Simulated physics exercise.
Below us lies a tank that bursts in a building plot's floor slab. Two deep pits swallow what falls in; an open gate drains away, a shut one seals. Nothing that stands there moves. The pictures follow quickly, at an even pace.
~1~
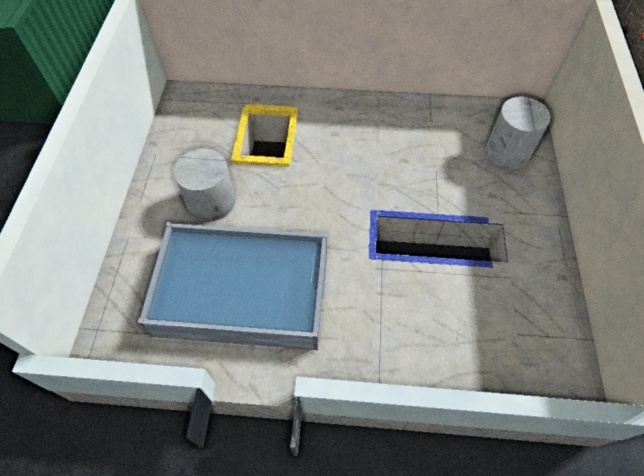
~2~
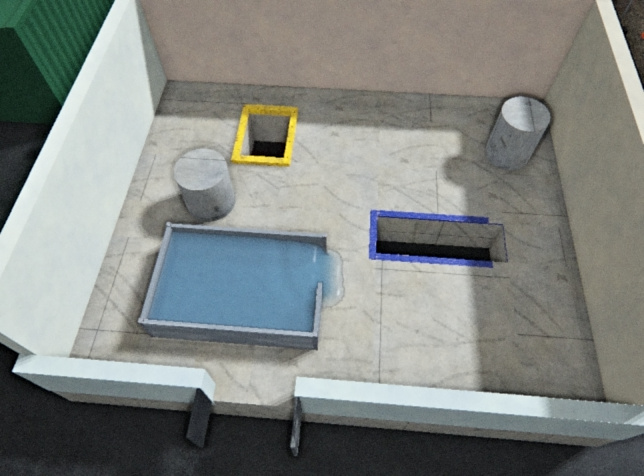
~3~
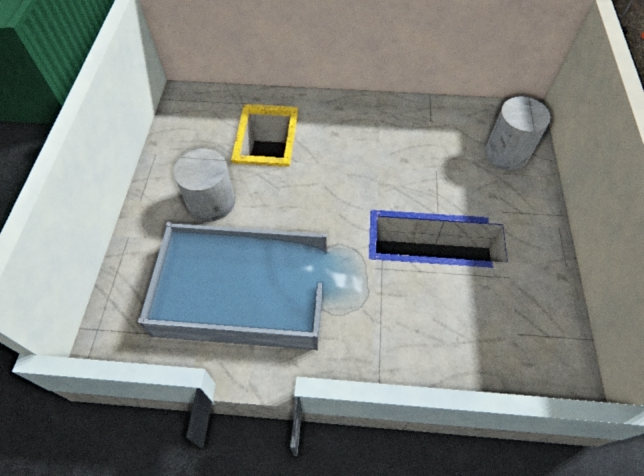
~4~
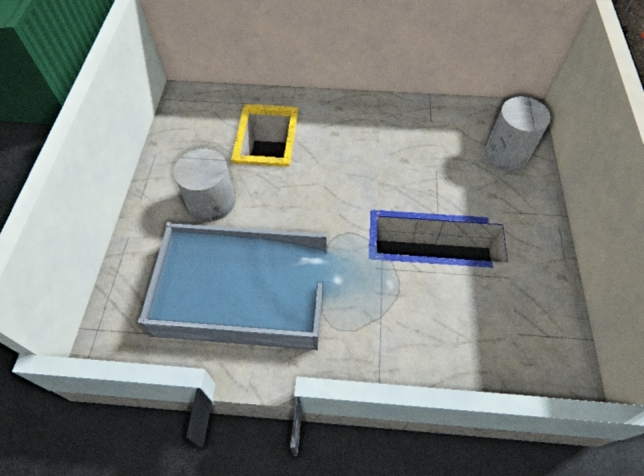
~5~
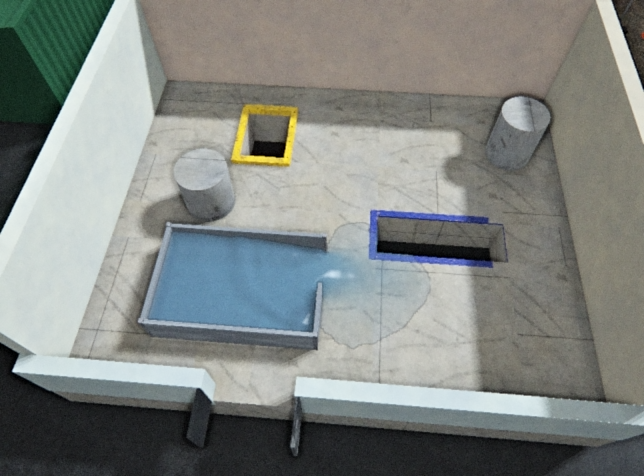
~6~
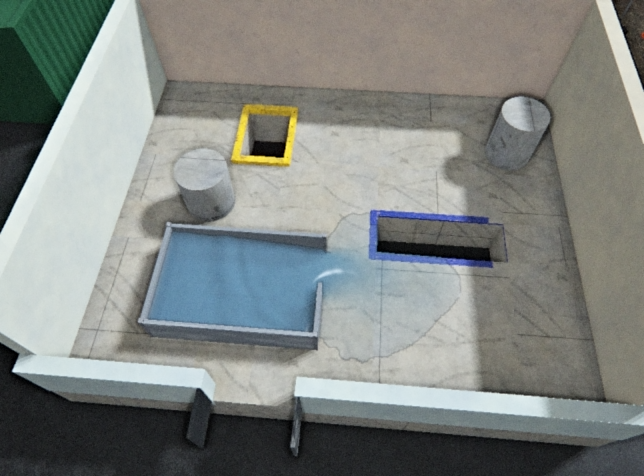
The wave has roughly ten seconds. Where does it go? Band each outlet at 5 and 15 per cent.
One by one: The gate takes less than 5 %; the yellow pit takes less than 5 %; the blue pit takes more than 15 %.
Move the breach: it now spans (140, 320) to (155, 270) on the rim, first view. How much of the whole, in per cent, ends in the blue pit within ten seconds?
Parts in a hundred: Blue 2.
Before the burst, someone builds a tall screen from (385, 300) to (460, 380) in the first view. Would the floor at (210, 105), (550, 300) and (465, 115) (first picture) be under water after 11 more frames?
One after the other: Not flooded, awash, free of water.
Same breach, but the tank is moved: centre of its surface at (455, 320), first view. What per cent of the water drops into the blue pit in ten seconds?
In per cent: Blue 4.
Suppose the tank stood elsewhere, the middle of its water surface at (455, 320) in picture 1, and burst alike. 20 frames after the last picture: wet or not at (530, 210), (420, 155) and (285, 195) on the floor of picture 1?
As listed: Awash, covered, clear.
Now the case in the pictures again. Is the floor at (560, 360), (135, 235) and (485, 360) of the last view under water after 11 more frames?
One after the other: Awash, dry, flooded.
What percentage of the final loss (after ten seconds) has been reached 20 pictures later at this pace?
I make it 45 per cent.
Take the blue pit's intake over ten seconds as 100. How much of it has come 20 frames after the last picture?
Some 45 per cent.
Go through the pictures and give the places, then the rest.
Still water in the tank at (238, 279), in the first frame.
Water pours out at (321, 272) and has run to (331, 302), in the second frame.
Water pours out at (321, 272) and has run to (362, 294), in the third frame.
The front is at (393, 293), out from the gap at (321, 272), in the fourth frame.
Water pours out at (321, 272) and has run to (423, 292), in the fifth frame.
The front is at (453, 277), out from the gap at (321, 272), in the sixth frame.
A moment on, water covers 15 % of the floor; the gate 0 %, the yellow pit 0 %, the blue pit 5 %.
Next, water covers 20 % of the floor; the gate 0 %, the yellow pit 0 %, the blue pit 10 %.
Then, water covers 25 % of the floor; the gate 0 %, the yellow pit 0 %, the blue pit 17 %.
Later, water covers 30 % of the floor; the gate 0 %, the yellow pit 0 %, the blue pit 26 %.
In the end, water covers 50 % of the floor; the gate 0 %, the yellow pit 0 %, the blue pit 38 %.
